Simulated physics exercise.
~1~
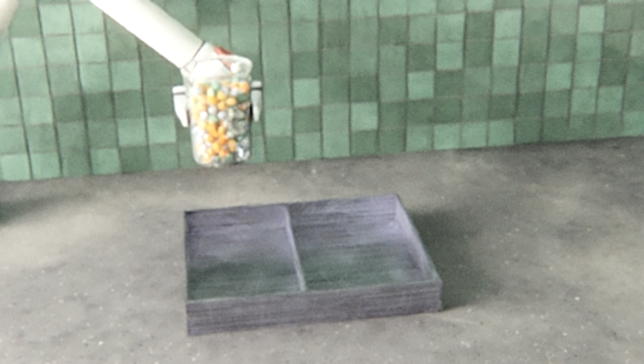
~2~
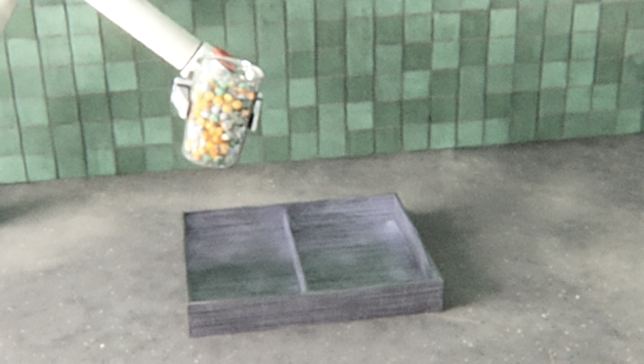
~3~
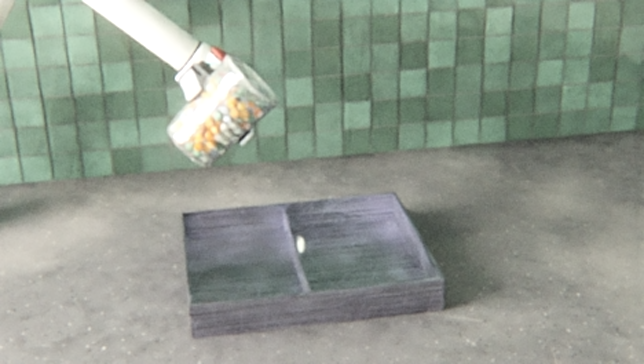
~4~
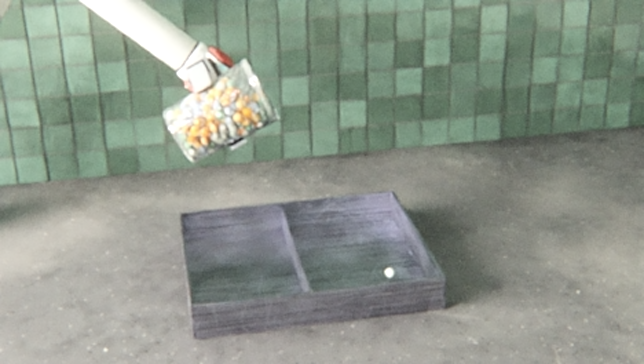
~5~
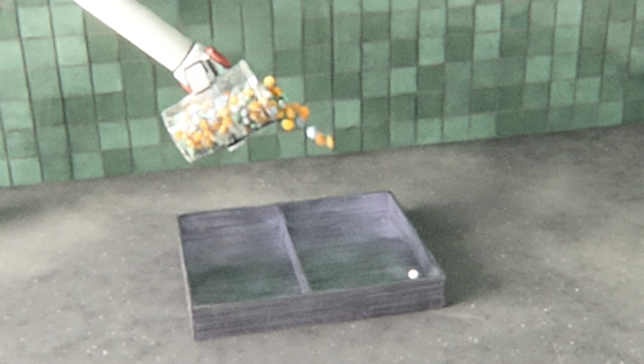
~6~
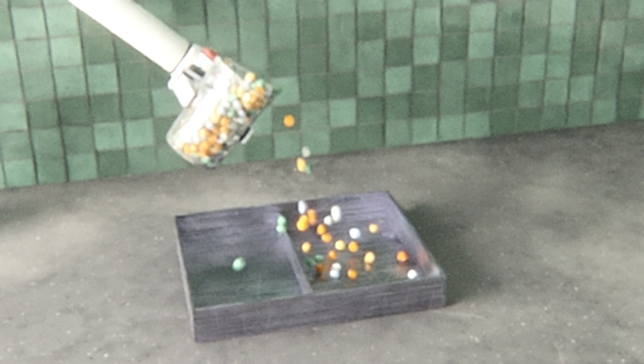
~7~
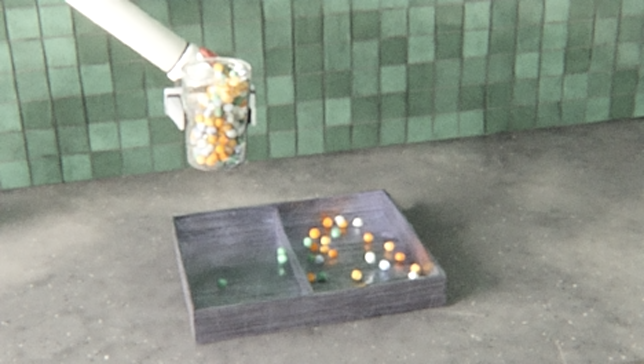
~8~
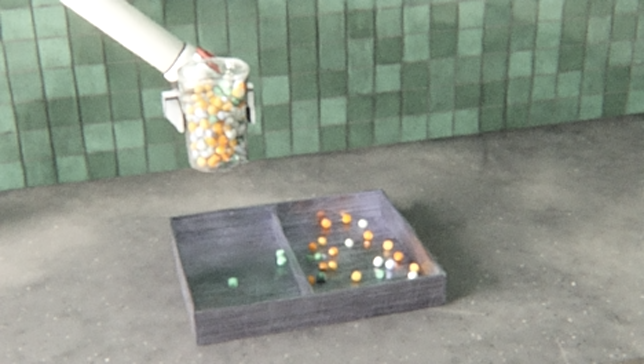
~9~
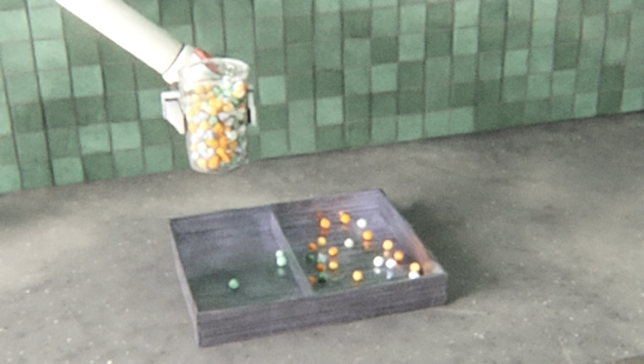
The clip shows a white robotic arm tilting a clear cup of orange, white and green balls over a dark divided tray, spilling some mostly into the right section, then returning upright, with most balls still in the cup and a few in the left section.
